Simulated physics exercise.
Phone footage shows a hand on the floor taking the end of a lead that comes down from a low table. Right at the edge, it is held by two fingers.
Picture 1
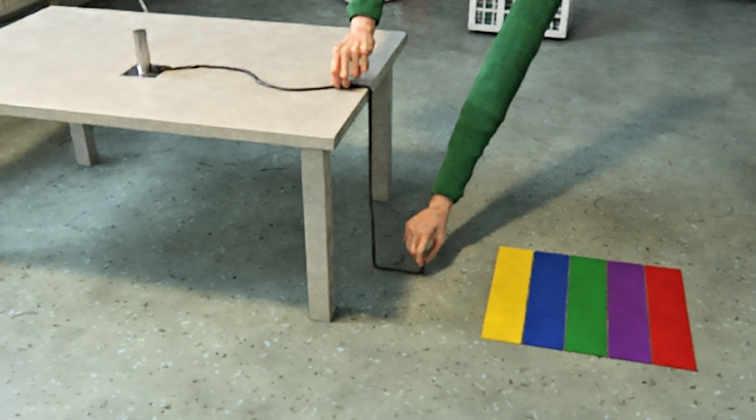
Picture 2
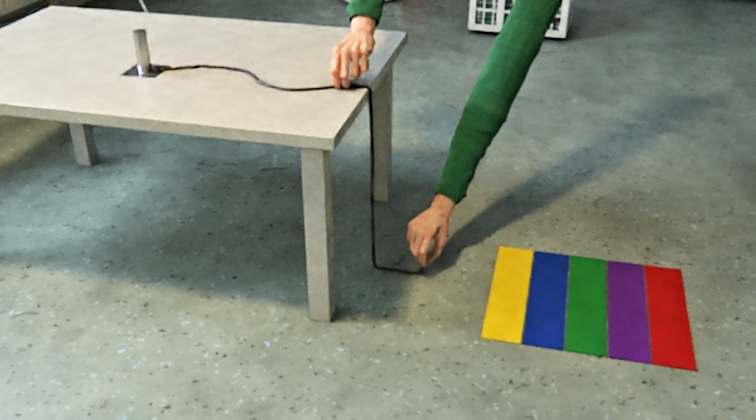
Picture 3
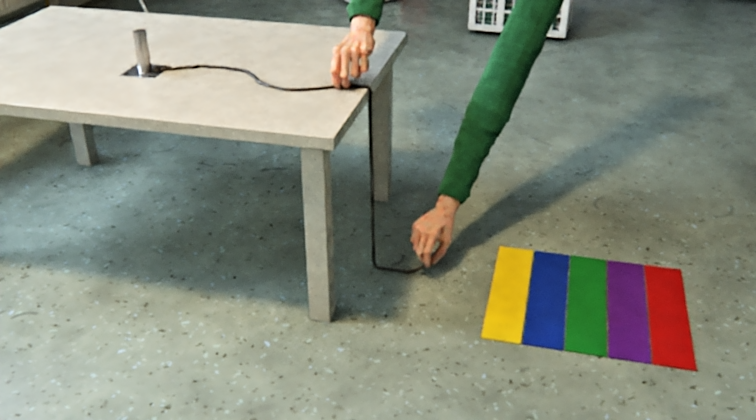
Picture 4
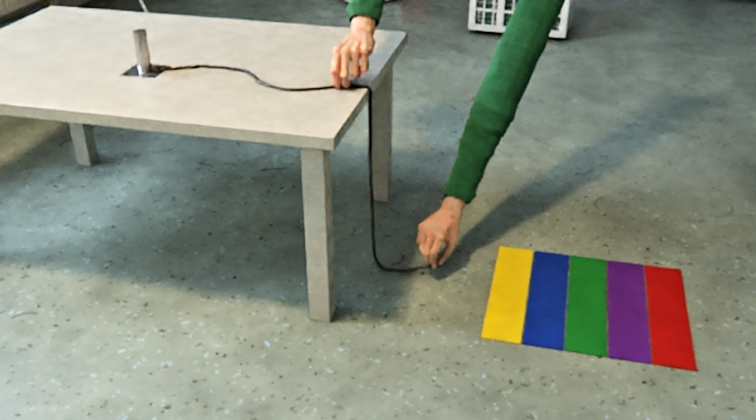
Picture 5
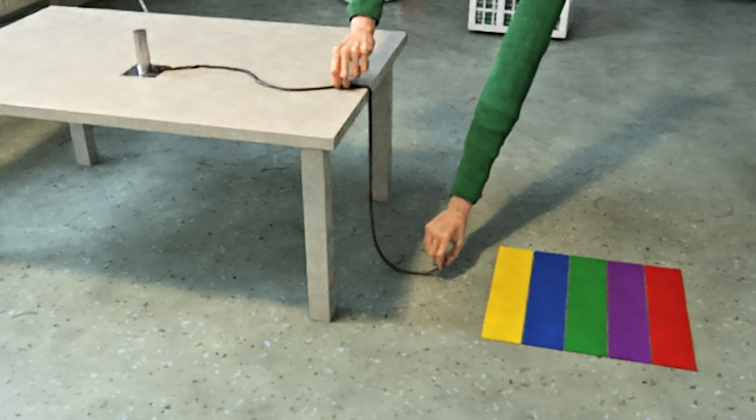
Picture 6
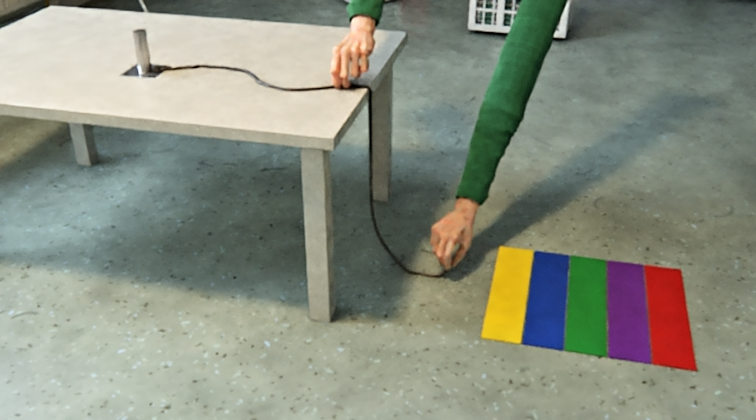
The clip shows one hand pressing a dark cord at a low table's edge while another hand, on the floor, slides the cord's hanging end a short way right, toward a panel of coloured stripes, the lower bend becoming rounder.
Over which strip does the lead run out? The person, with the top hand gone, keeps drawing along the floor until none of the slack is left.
Over the green strip.
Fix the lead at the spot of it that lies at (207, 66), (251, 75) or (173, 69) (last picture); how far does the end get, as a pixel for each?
Approximately (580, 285), (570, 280) and (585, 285), respectively.
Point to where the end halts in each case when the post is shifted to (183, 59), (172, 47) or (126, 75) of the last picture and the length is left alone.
About (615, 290), then (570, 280), then (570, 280).
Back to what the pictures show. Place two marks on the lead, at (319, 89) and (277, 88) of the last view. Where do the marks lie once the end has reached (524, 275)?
The two spots arrive at (349, 86) and (309, 81).
Soon after, end near (524, 275); over yellow.
After that, end near (566, 281); over blue.
At the stop, end near (591, 284); over green. The end stops over the green strip.
